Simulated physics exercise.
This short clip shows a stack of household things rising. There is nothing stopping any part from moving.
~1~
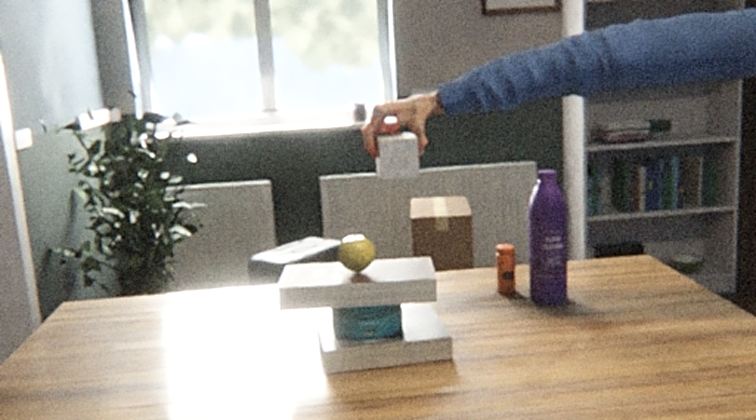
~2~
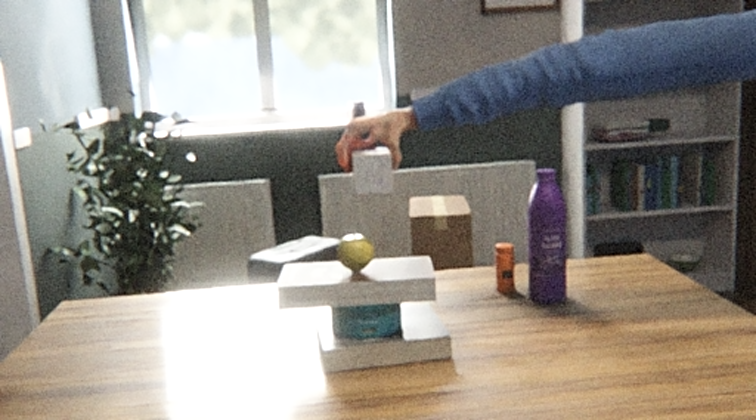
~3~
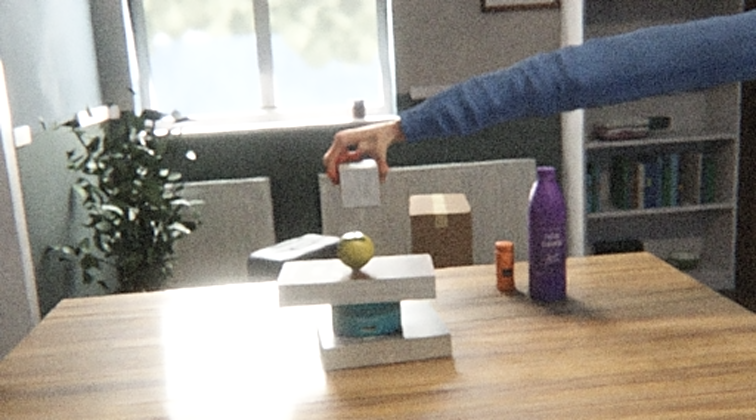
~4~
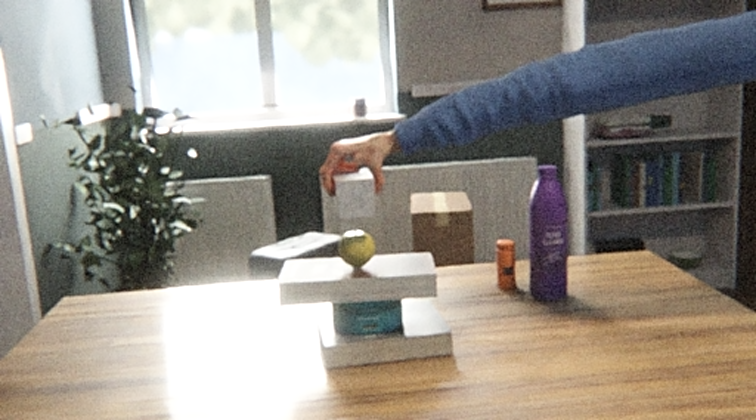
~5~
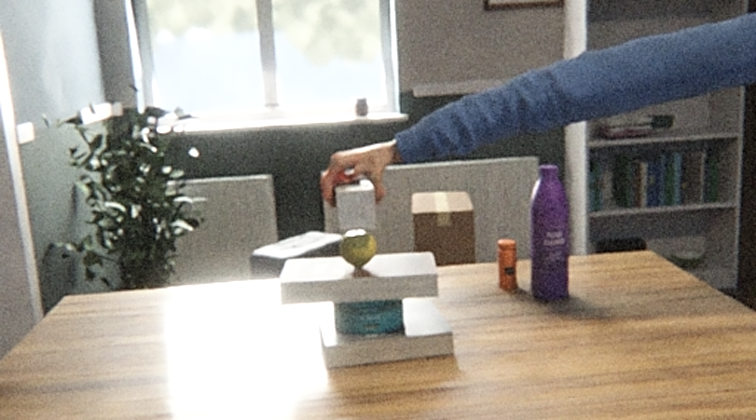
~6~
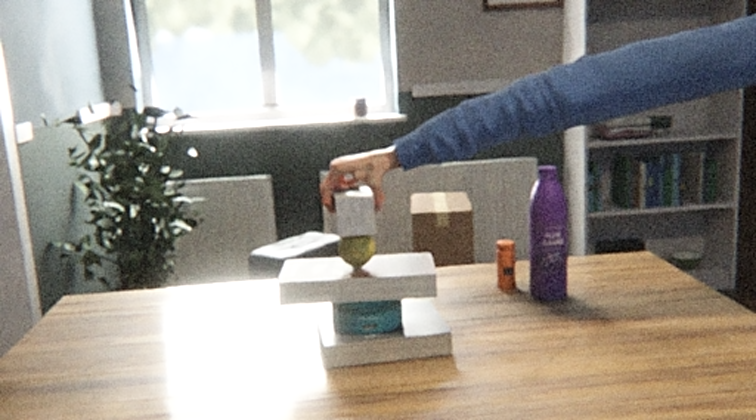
The clip opens with a hand in a blue sleeve holding a small white block above a stack on a wooden table, where a round yellow-green object sits on top. The hand moves slightly left and lowers the block, then sets it on the round object, still gripping it.
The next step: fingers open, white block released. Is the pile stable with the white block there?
Short answer: It's not safe.
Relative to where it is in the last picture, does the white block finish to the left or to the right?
It shifts to the viewer's right.
Then, 1.60 s after the last picture, white block now fallen.
Then, 1.90 s after the last picture, things are still on the move.
At rest, fallen, white block; the other 6 in place. Seen from the same camera at the end, white block near (481, 316). The pile gives way.
